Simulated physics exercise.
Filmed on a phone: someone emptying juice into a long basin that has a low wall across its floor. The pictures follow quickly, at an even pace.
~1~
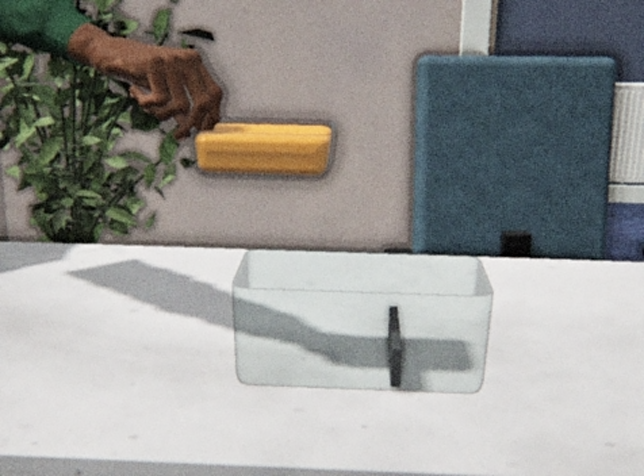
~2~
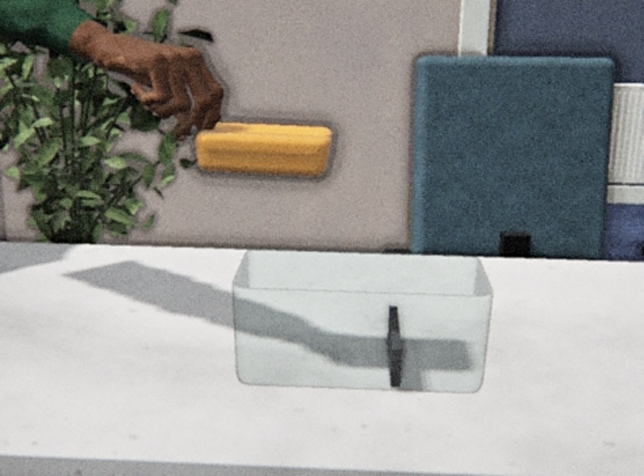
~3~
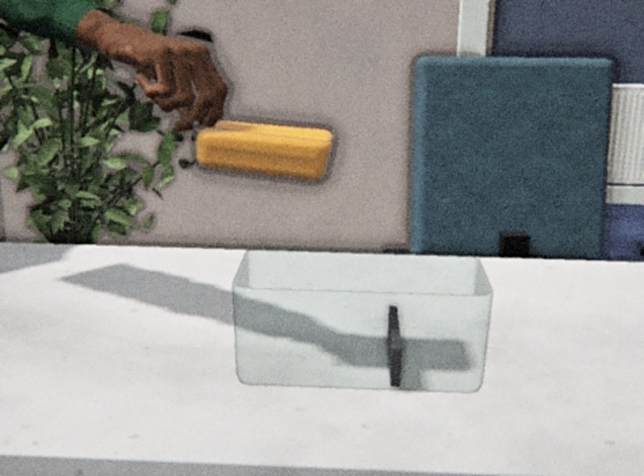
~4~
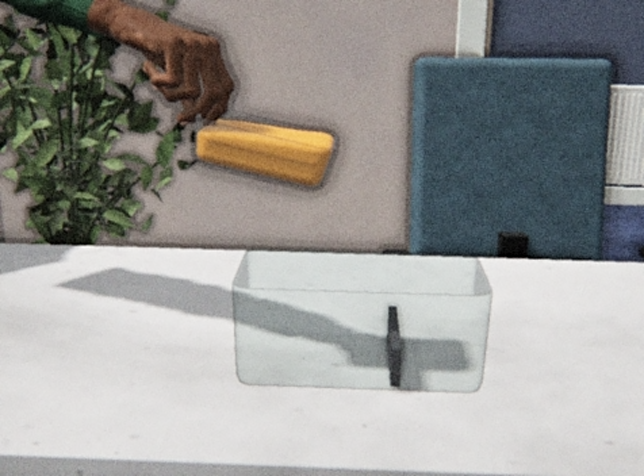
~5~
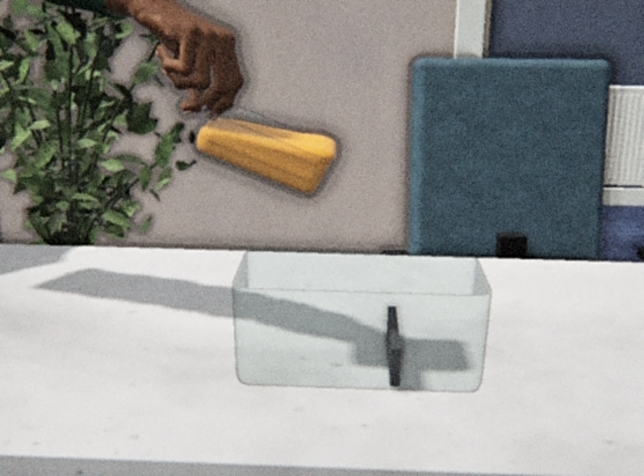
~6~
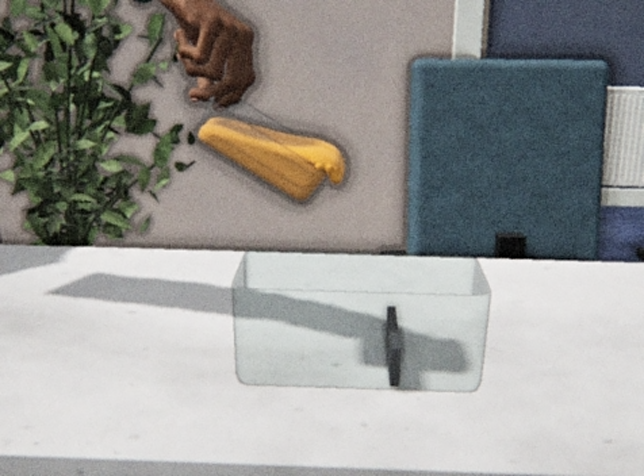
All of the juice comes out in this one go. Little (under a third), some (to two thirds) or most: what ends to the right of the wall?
In the end not even a third is right of the wall.
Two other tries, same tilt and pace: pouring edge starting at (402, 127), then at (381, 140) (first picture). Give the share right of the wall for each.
Near 80 % and 70 %.
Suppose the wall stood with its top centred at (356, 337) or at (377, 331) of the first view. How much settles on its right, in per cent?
About 70 and 50 per cent.
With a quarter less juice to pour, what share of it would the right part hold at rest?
Some 5 per cent.
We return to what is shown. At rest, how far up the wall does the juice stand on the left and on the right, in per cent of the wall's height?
Left about 30, right about 20.
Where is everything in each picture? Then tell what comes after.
The first picture shows tilt 0°; pouring edge (334, 129); surface from (201, 130) to (331, 134); the long basin's rim runs from (240, 268) to (486, 277); the wall's top is at (395, 327).
The second picture shows tilt 1°; pouring edge (334, 131); surface from (202, 129) to (332, 135).
The third picture shows tilt 6°; pouring edge (335, 136); surface from (203, 127) to (332, 138).
The fourth picture shows tilt 12°; pouring edge (335, 144); surface from (204, 126) to (334, 141).
The fifth picture shows tilt 21°; pouring edge (334, 155); surface from (205, 125) to (332, 148); 3 per cent is over the edge.
The sixth picture shows tilt 31°; pouring edge (331, 167); surface from (205, 123) to (316, 149); 10 per cent is over the edge.
A moment on, the tilt is 89° and 5 per cent is still to pour, 39 is left of the wall and 13 right of it.
Next, the tilt is 101° and 0 per cent is still to pour, 72 is left of the wall and 20 right of it.
Then the tilt is 101° and 0 per cent is still to pour, 72 is left of the wall and 20 right of it.
Later the tilt is 101° and 0 per cent is still to pour, 72 is left of the wall and 20 right of it.
At rest 72 per cent lies left of the wall, 20 right of it and 7 outside.
